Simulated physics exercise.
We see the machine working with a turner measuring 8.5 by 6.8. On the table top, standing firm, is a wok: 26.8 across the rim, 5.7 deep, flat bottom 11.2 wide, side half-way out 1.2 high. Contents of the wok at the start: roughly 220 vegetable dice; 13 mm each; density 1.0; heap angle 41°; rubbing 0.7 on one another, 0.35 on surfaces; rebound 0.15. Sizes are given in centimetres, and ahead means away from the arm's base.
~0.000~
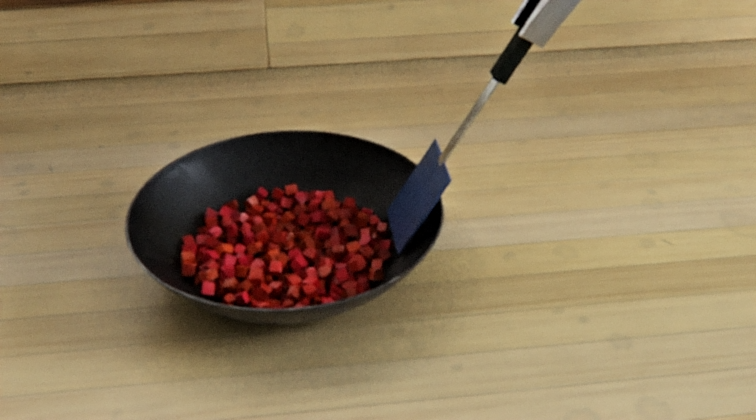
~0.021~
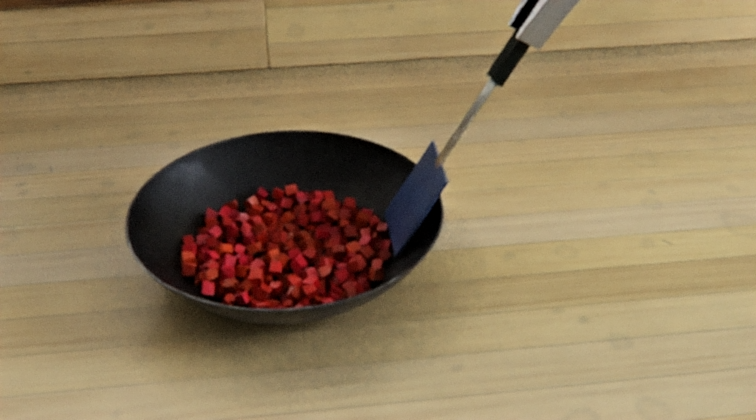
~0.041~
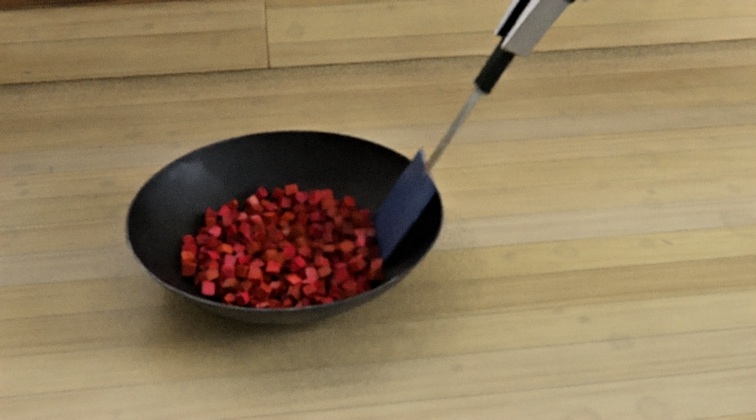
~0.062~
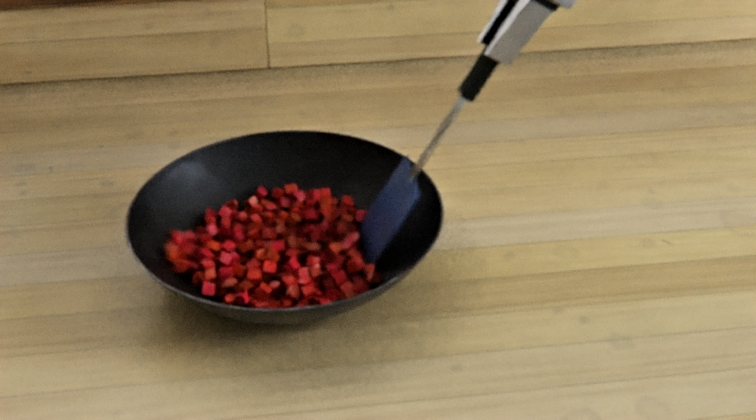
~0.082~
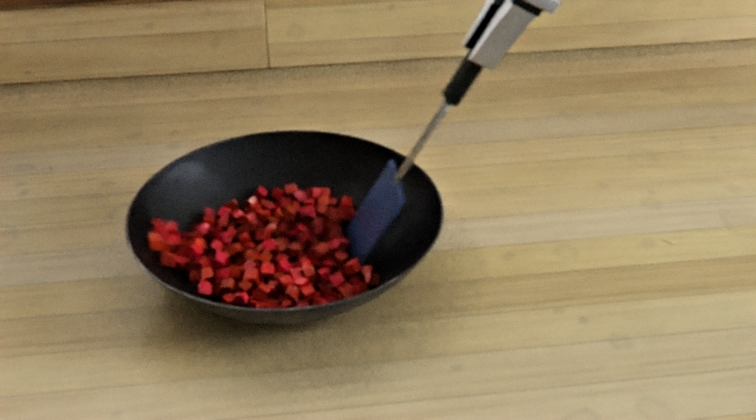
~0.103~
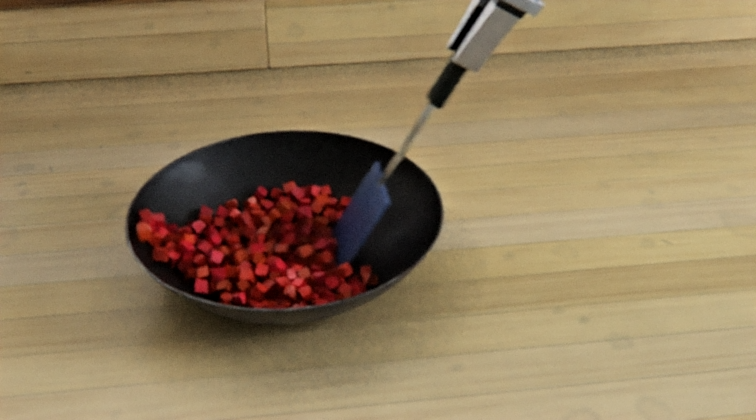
Blue spatula held by a robotic arm sliding leftward through a black wok, pushing red cubes toward its left side.
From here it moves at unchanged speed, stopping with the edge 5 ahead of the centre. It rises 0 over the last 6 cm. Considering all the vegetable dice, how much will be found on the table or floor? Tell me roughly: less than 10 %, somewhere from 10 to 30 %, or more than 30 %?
Less than 10 %.
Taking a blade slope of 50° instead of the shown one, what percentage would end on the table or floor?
Around 5 in a hundred.
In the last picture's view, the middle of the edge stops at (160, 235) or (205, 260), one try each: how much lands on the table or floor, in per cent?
Around 35 per cent for the first try and 10 per cent for the second.
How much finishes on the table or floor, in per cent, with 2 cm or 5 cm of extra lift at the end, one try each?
5 and 5 per cent.
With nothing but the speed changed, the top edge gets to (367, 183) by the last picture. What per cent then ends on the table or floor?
About 5 per cent.
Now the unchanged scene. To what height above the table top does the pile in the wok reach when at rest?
7.0 cm.
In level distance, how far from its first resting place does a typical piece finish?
Level distance of around 5 cm.
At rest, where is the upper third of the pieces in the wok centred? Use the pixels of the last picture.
It is centred near (176, 244).
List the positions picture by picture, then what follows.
The turner top edge at (443, 159), sloping 60°; upper third of the load around (273, 246), from x 190 to 385, top at y 190; 225 in the wok, in the first frame.
The turner top edge at (440, 161), sloping 60°; upper third of the load around (273, 246), from x 190 to 385, top at y 190, in the second frame.
The turner top edge at (427, 169), sloping 60°; upper third of the load around (274, 244), from x 190 to 375, top at y 190, in the third frame.
The turner top edge at (412, 175), sloping 60°; upper third of the load around (267, 245), from x 170 to 375, top at y 190, in the fourth frame.
The turner top edge at (397, 179), sloping 60°; upper third of the load around (255, 241), from x 155 to 370, top at y 190, in the fifth frame.
The turner top edge at (383, 182), sloping 60°; upper third of the load around (244, 241), from x 145 to 370, top at y 190; 225 in the wok, in the sixth frame.
After 0.15 s, sloping 60°, highest piece 7 above the table; 225 in the wok.
After 0.20 s, sloping 60°, highest piece 7 above the table; 221 in the wok, 4 on the blade or in flight.
After 0.43 s, sloping 60°, highest piece 7 above the table; 210 in the wok, 14 on the table or floor, 1 on the blade or in flight.
After 1.48 s, sloping 60°, highest piece 7 above the table; 210 in the wok, 15 on the table or floor.
In the end, 210 in the wok, 15 on the table or floor. That is 7 % on the table or floor.
